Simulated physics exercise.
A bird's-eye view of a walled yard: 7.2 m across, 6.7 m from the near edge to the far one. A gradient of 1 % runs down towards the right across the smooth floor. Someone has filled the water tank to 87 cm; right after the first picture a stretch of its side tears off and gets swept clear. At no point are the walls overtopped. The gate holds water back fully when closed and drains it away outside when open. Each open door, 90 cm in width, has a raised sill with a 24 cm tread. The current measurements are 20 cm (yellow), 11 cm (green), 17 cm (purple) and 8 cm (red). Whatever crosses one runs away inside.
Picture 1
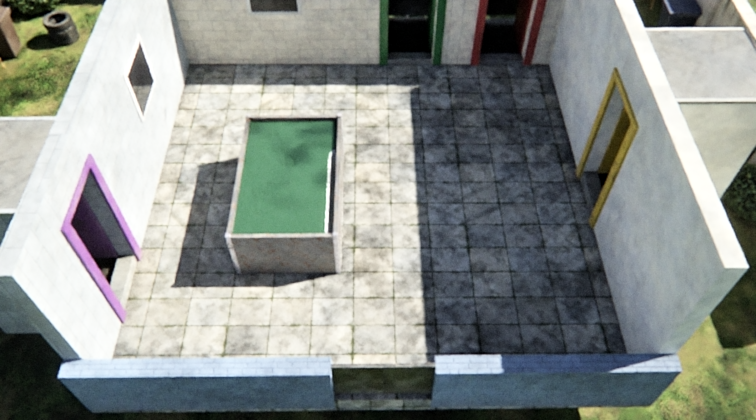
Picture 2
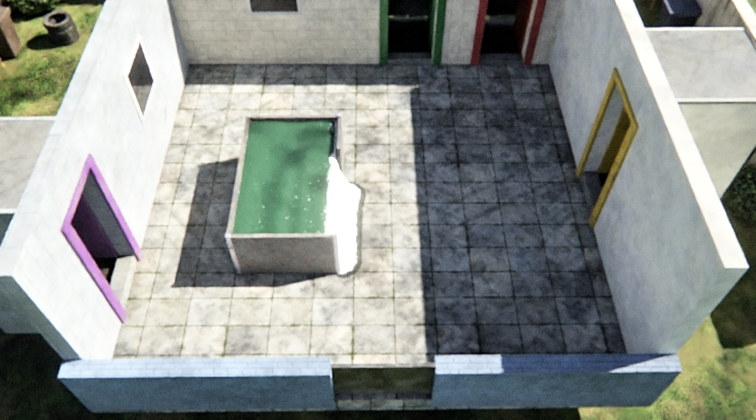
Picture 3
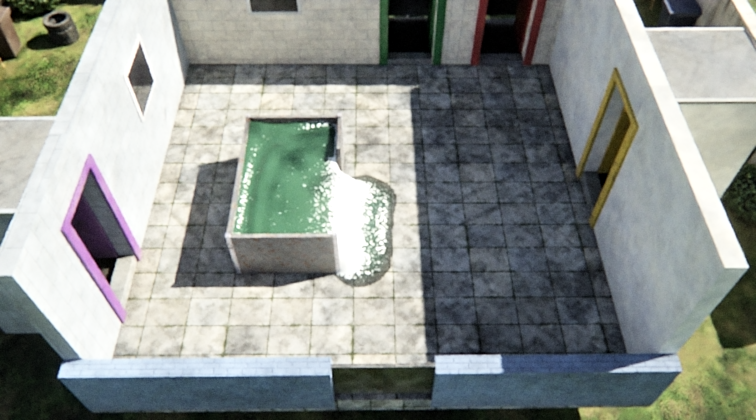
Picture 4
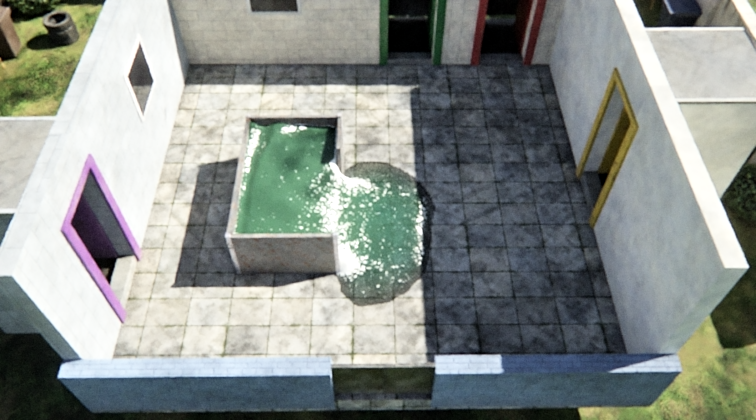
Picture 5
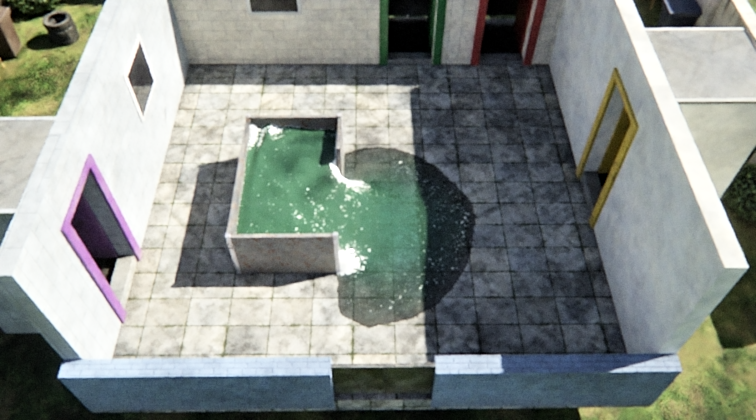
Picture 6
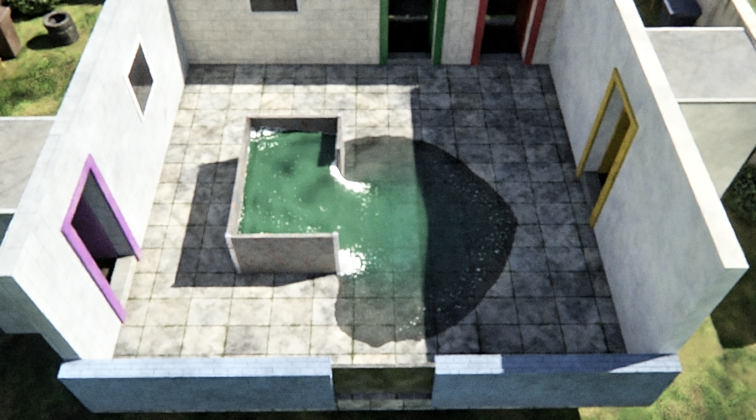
Green water pours from the tank's open right side and spreads across the tiled yard.
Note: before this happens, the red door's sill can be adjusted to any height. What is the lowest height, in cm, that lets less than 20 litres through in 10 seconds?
About 16 cm.
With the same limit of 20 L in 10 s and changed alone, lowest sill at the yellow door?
For yellow: Close to 29 cm.
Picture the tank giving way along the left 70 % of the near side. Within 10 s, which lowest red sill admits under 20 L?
With that break, close to 9.5 cm.
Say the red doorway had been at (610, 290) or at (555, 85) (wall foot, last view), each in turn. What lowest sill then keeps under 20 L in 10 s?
Around 29 and 16 cm respectively.
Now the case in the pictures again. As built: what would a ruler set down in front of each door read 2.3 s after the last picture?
At the yellow door the depth is 24 cm, at green 0 cm, at purple 0 cm and at red 13 cm.
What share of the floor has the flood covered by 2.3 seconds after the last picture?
Roughly 45 percent.
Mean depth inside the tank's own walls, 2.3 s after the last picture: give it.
Some 19 cm.
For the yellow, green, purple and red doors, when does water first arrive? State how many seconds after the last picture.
Arrives: Yellow 0.3 s / green 3.2 s / purple 6.5 s / red 2.0 s.
Then, 0.7 s after the last picture water covers 40 % of the floor, deepest (34 cm) near (349, 251); it has not reached the red door.
Then, 2.3 s after the last picture water covers 45 % of the floor, deepest (36 cm) near (597, 280); 13 cm at the red door, 0 litres in over its 8 cm sill.
Then, 9.3 s after the last picture water covers 95 % of the floor, deepest (11 cm) near (578, 205); 9 cm at the red door, 181 litres in over its 8 cm sill.
At the red door as built, the water peaked near 20 cm, 5.1 s after the last picture.
With a sill of 13.5 cm, 47 litres would have come in within the 10 s; with 18.5 cm, 4 litres. So under 20 litres takes about 16 cm.
